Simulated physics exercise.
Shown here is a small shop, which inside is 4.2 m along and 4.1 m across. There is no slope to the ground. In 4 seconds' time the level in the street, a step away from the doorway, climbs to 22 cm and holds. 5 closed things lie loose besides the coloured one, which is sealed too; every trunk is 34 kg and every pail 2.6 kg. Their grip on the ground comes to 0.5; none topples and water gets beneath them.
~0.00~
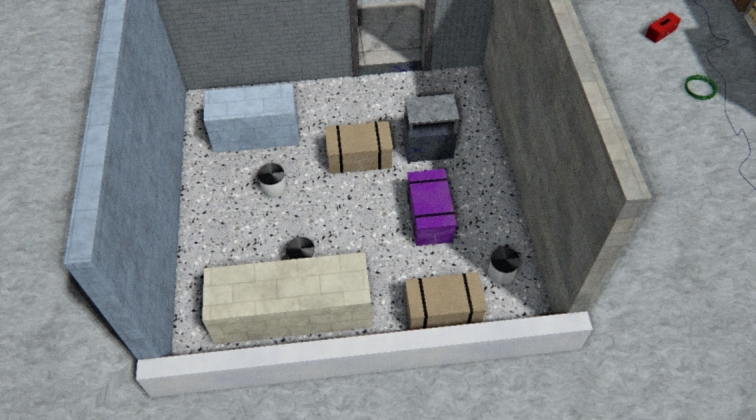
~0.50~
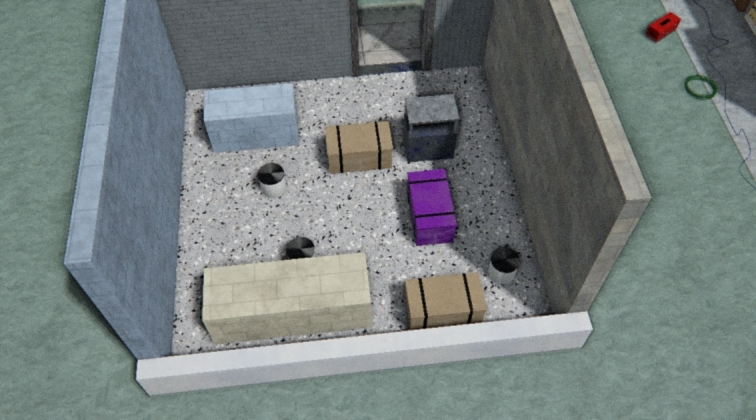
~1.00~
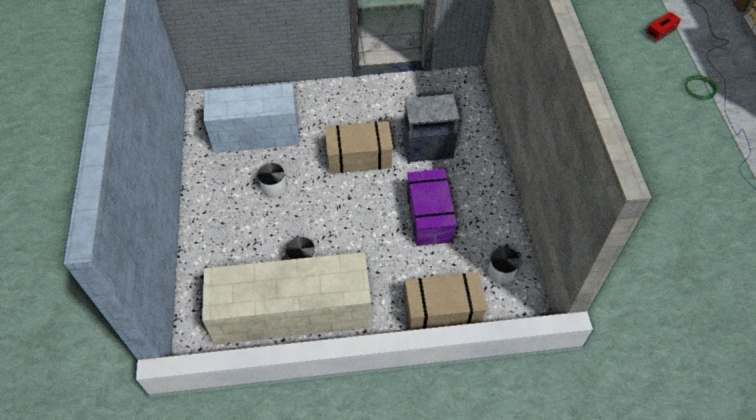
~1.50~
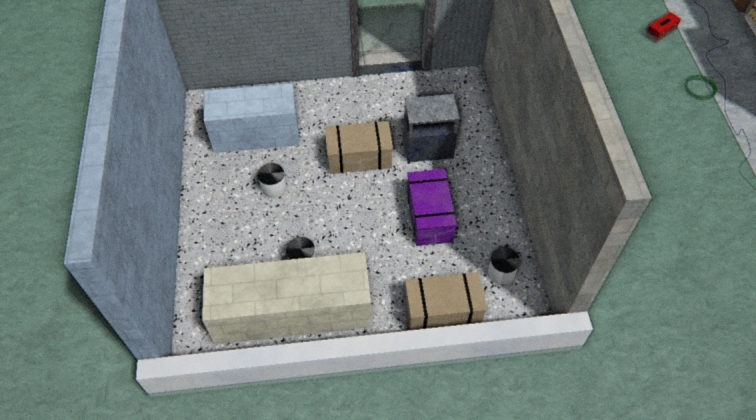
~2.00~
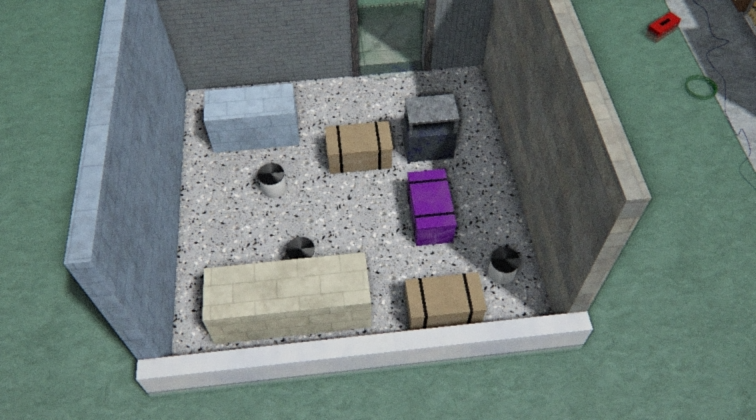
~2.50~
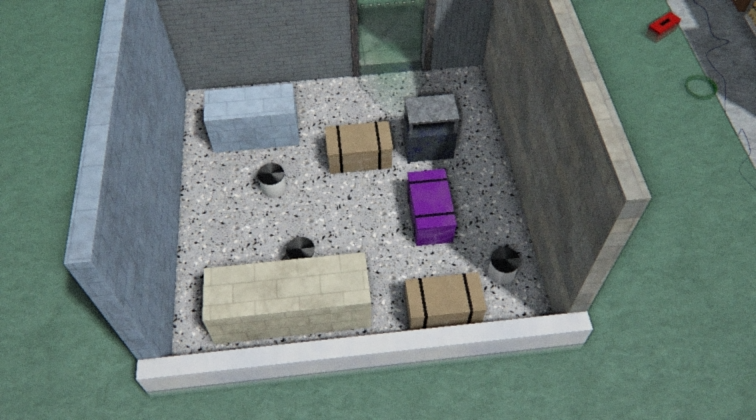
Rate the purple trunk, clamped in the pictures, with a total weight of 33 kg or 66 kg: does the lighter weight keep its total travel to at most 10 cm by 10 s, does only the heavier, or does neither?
The lighter does.
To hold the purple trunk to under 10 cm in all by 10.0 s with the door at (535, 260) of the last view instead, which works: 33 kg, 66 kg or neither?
Under that setup, the heavy option is needed.
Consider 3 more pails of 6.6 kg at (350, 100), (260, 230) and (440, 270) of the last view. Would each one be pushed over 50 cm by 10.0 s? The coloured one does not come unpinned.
Answer by position: Inside the range; inside the range; inside the range.
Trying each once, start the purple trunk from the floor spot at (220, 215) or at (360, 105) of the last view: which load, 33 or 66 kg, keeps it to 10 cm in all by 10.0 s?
At the first spot the lesser mass is plenty, at the second the heavier mass is required.
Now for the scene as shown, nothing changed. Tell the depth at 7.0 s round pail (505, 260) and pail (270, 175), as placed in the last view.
About 3 and 2 cm.
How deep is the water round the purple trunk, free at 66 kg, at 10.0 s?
Around 6 cm.
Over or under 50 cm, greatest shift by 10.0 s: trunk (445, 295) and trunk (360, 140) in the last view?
The first is within the mark and the second is beyond the mark.
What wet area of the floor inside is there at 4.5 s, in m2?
That flooded area is roughly 4.5 m2.
After 3.5 s the purple trunk would be 0 cm from its start with 33 kg and 0 cm from its start with 66 kg; 0 cm of water round it then.
After 4.5 s the purple trunk would be 0 cm from its start with 33 kg and 0 cm from its start with 66 kg; 2 cm of water round it then.
After 7.0 s the purple trunk would be 0 cm from its start with 33 kg and 0 cm from its start with 66 kg; 3 cm of water round it then.
After 10.0 s the purple trunk would be 0 cm from its start with 33 kg and 0 cm from its start with 66 kg; 6 cm of water round it then.
